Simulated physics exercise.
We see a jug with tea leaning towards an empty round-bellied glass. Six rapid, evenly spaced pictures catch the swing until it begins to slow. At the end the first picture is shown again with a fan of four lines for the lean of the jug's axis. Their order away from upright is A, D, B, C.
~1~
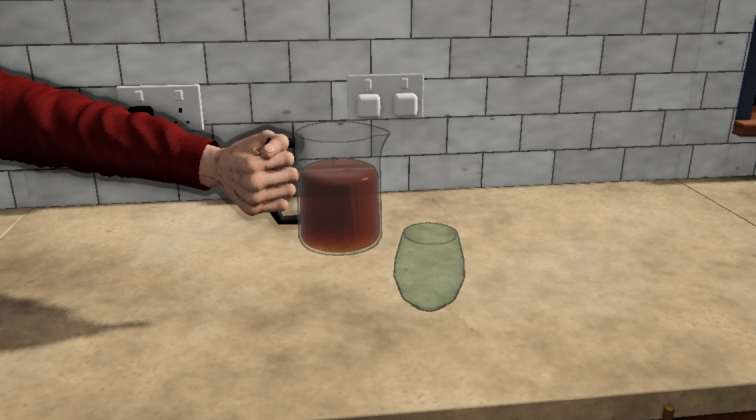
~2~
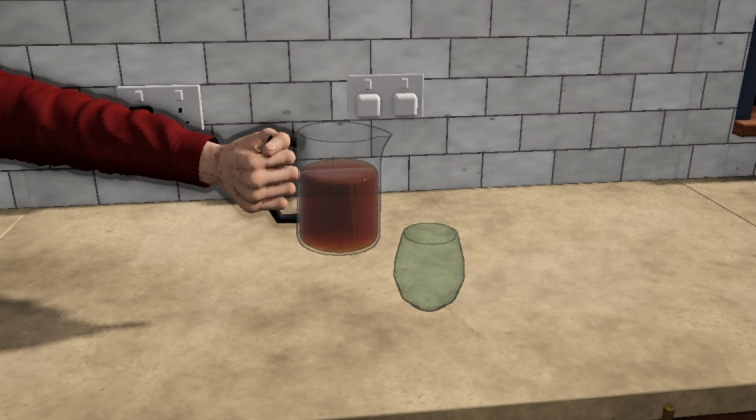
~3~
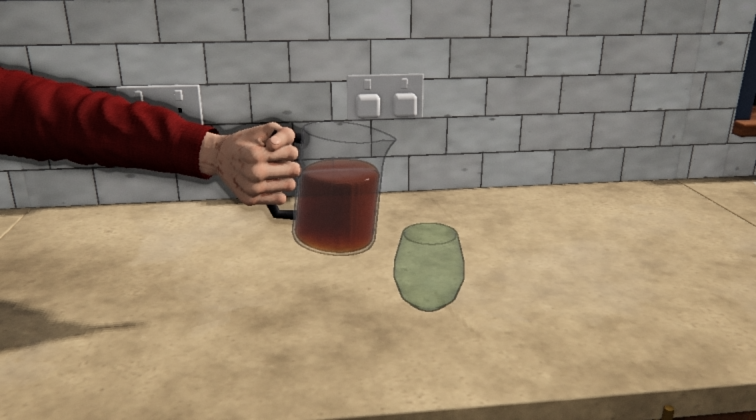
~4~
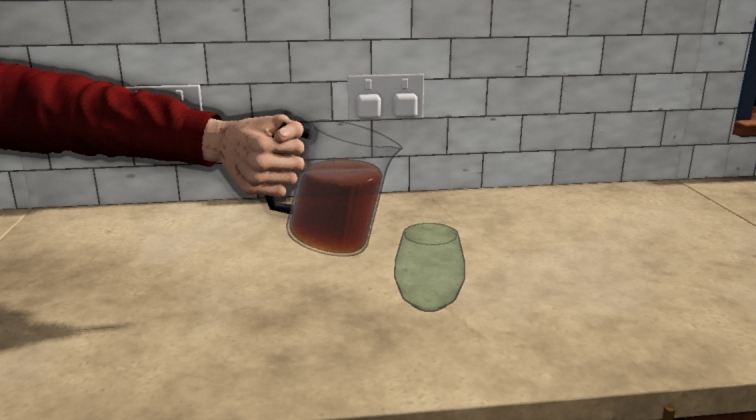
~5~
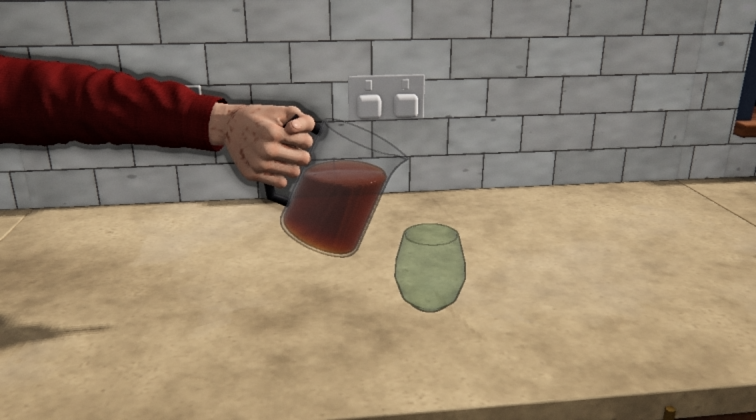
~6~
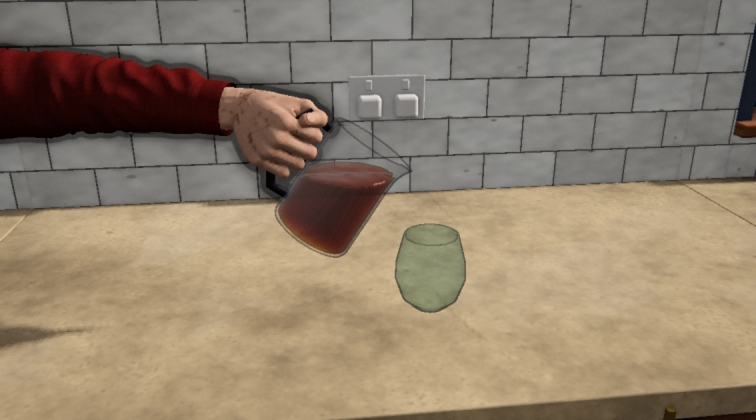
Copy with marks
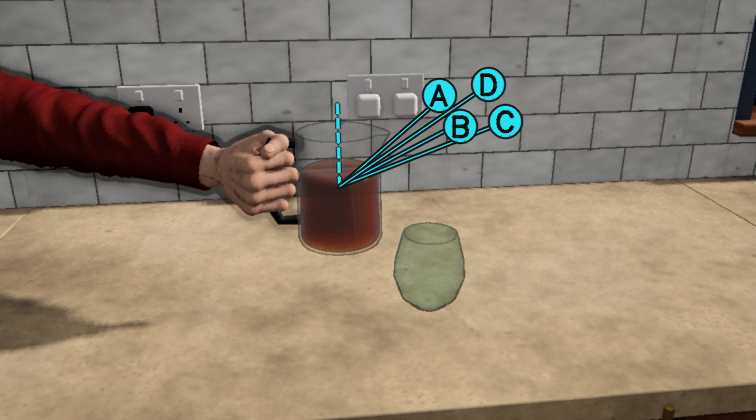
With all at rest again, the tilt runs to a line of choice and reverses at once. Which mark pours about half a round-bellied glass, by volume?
Take C.
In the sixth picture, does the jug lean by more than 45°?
No, it does not.
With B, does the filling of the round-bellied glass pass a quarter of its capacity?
Yes, it does.
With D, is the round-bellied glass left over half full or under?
Under.
In cyan, A at (428, 109); B at (443, 131); C at (489, 127); D at (474, 93).
If A is chosen, the round-bellied glass ends with about 8 % of what it can hold.
If B is chosen, the round-bellied glass ends with about 33 % of what it can hold.
If C is chosen, the round-bellied glass ends with about 49 % of what it can hold; 3 % of the tea is spilt.
If D is chosen, the round-bellied glass ends with about 18 % of what it can hold.
